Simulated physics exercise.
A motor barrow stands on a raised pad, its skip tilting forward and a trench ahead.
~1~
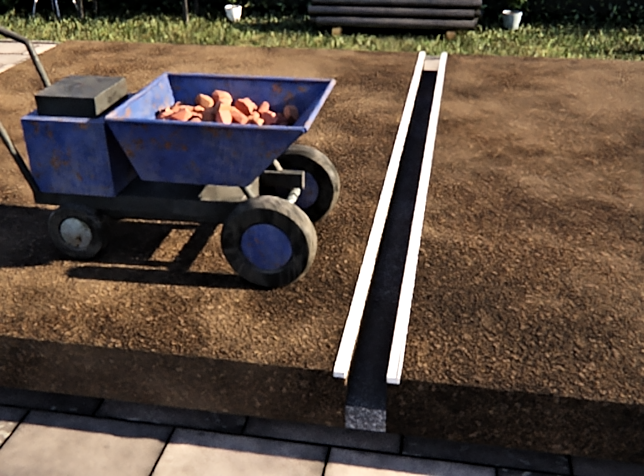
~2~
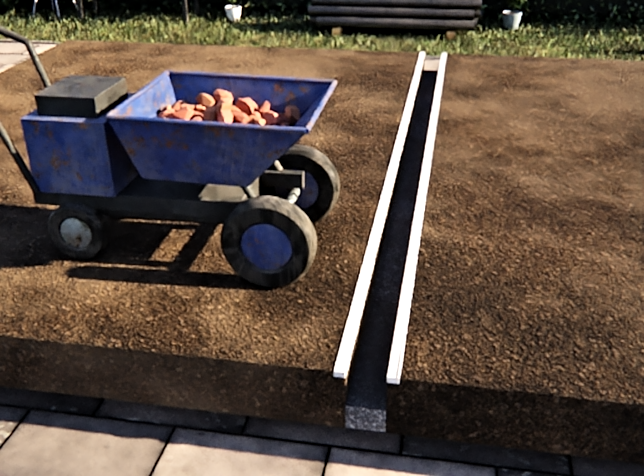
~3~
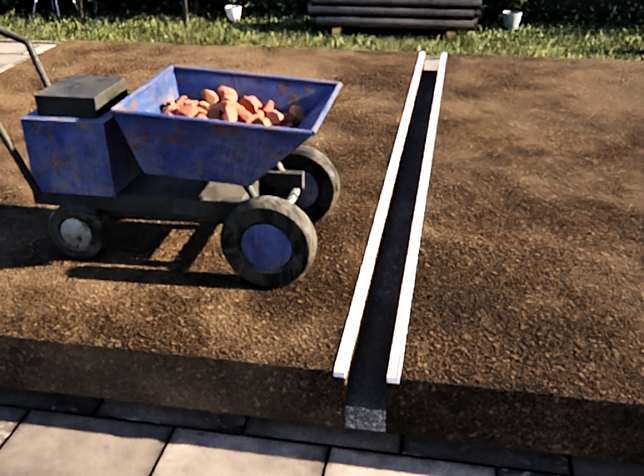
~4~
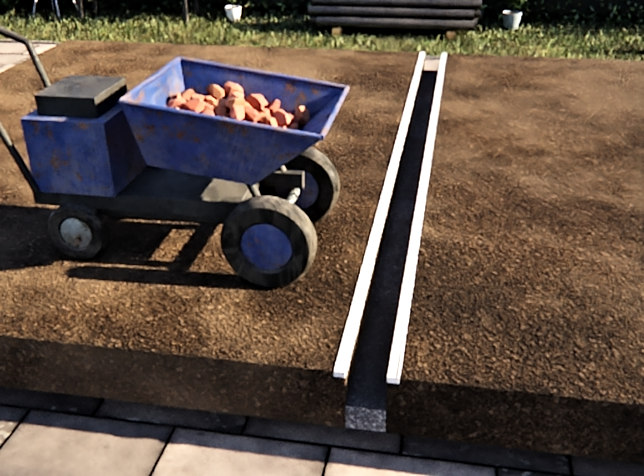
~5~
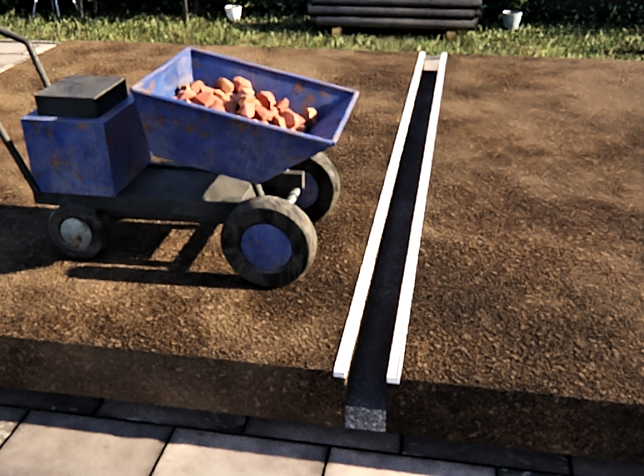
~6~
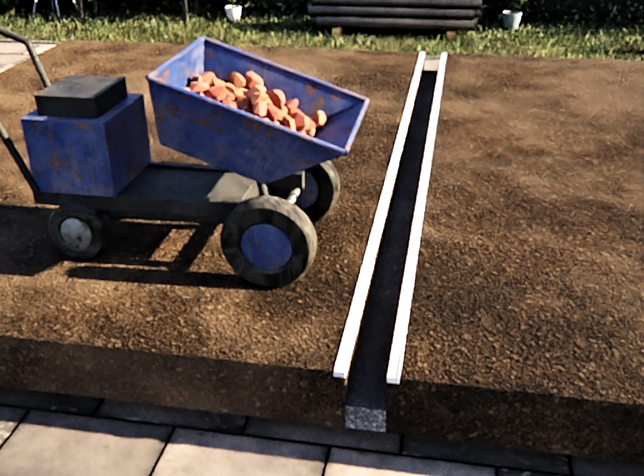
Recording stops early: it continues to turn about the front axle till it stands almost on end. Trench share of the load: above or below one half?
Never reaches half.
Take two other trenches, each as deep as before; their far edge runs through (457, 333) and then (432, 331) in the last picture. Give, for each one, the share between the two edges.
About 80 and 60 per cent.
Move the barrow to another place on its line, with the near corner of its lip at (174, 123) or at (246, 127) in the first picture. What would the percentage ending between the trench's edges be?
20 and 60 in a hundred, in that order.
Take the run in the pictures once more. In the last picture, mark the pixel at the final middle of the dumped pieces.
Somewhere around (455, 259) in the final view.
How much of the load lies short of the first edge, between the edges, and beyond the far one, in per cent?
Split - short: 0 percent, between: 5 percent, beyond: 85 percent.
Just after the last frame, skip tipped steeply; every one in the skip.
A moment on, skip tipped right over; roughly two thirds in the skip; roughly a third beyond it; just a few falling.
Further on, skip tipped right over; about a tenth in the skip; about a tenth in or heaped over the trench; the larger part beyond it.
When it is over, skip tipped right over; about a tenth in the skip; about a tenth in or heaped over the trench; the larger part beyond it.
